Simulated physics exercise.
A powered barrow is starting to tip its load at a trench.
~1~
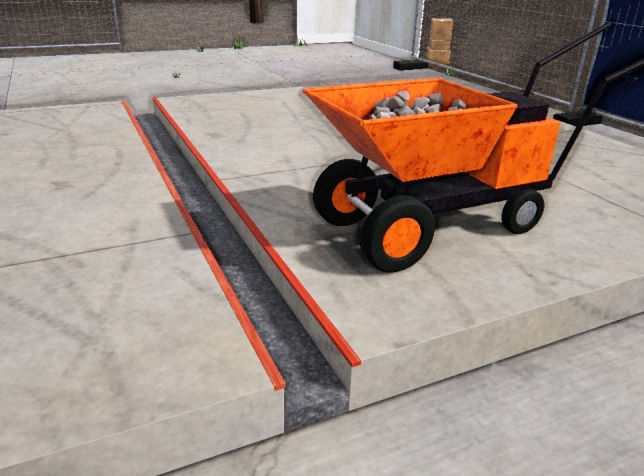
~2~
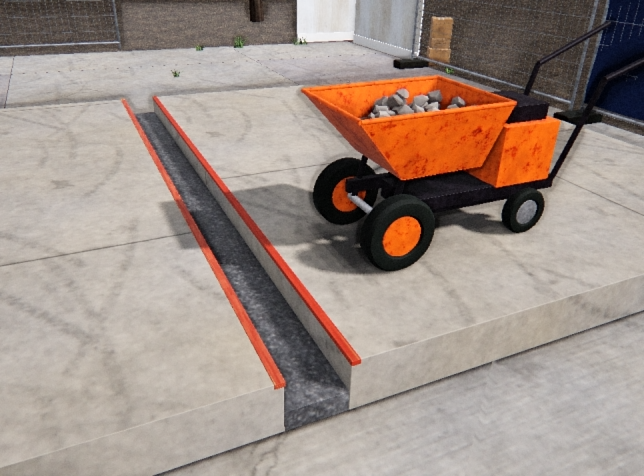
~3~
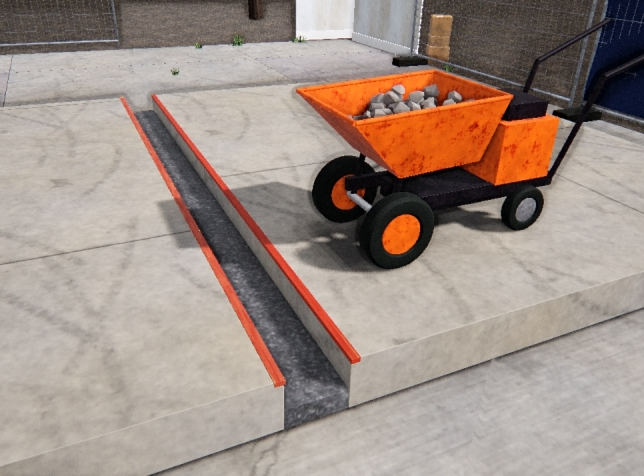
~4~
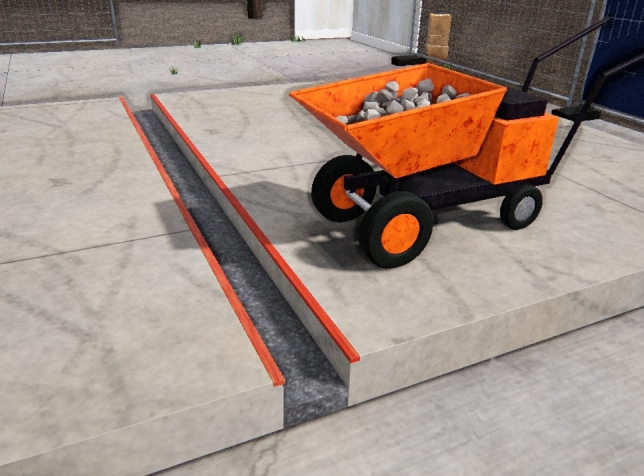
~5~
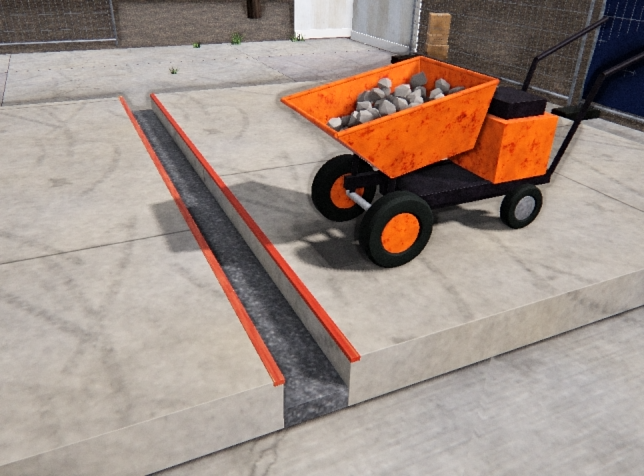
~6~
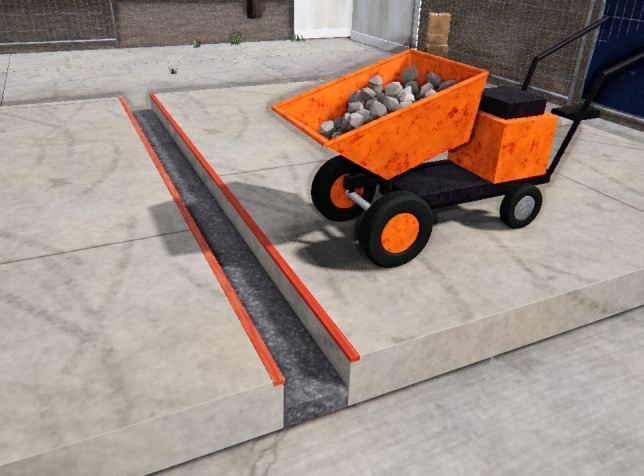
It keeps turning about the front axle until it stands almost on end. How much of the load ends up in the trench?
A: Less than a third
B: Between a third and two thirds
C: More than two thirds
Option B: Between a third and two thirds.
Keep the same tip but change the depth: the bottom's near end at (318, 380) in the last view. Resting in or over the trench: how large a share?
It comes out near 30 percent.
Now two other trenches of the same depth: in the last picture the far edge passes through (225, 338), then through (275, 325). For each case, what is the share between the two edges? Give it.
The share would be 70 % first and 20 % second.
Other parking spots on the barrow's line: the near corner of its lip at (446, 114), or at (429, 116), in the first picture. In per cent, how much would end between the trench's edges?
You'd see around 20 per cent the first time and around 40 per cent the second.
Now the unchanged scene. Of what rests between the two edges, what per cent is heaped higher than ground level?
Roughly 15 %.
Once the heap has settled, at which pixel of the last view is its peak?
Summit once settled: About (219, 253).
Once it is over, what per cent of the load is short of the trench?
I'd estimate about 0 per cent of the load.
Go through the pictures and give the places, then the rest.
The first picture shows lip of the skip (363, 123), level; top of the load (431, 111), broken stones; first edge of the trench (323, 317); far edge (253, 335), the trench over half as wide as the skip, and about half as deep as wide.
The second picture shows lip of the skip (361, 123), level; top of the load (431, 109).
The third picture shows lip of the skip (355, 124), tipped barely; top of the load (427, 104).
The fourth picture shows lip of the skip (347, 128), tipped a little; top of the load (421, 101).
The fifth picture shows lip of the skip (337, 135), tipped a little; top of the load (413, 97).
The sixth picture shows lip of the skip (326, 145), tipped clearly; top of the load (404, 94); first edge of the trench (322, 313); far edge (252, 331).
Just after the last frame, skip tipped steeply; every one in the skip.
A moment on, skip tipped right over; roughly two thirds in the skip; roughly a quarter in or heaped over the trench; about a tenth beyond it.
Further on, skip tipped right over; roughly a quarter in the skip; roughly half in or heaped over the trench; roughly a quarter beyond it.
When it is over, skip tipped right over; roughly a quarter in the skip; roughly half in or heaped over the trench; roughly a quarter beyond it.
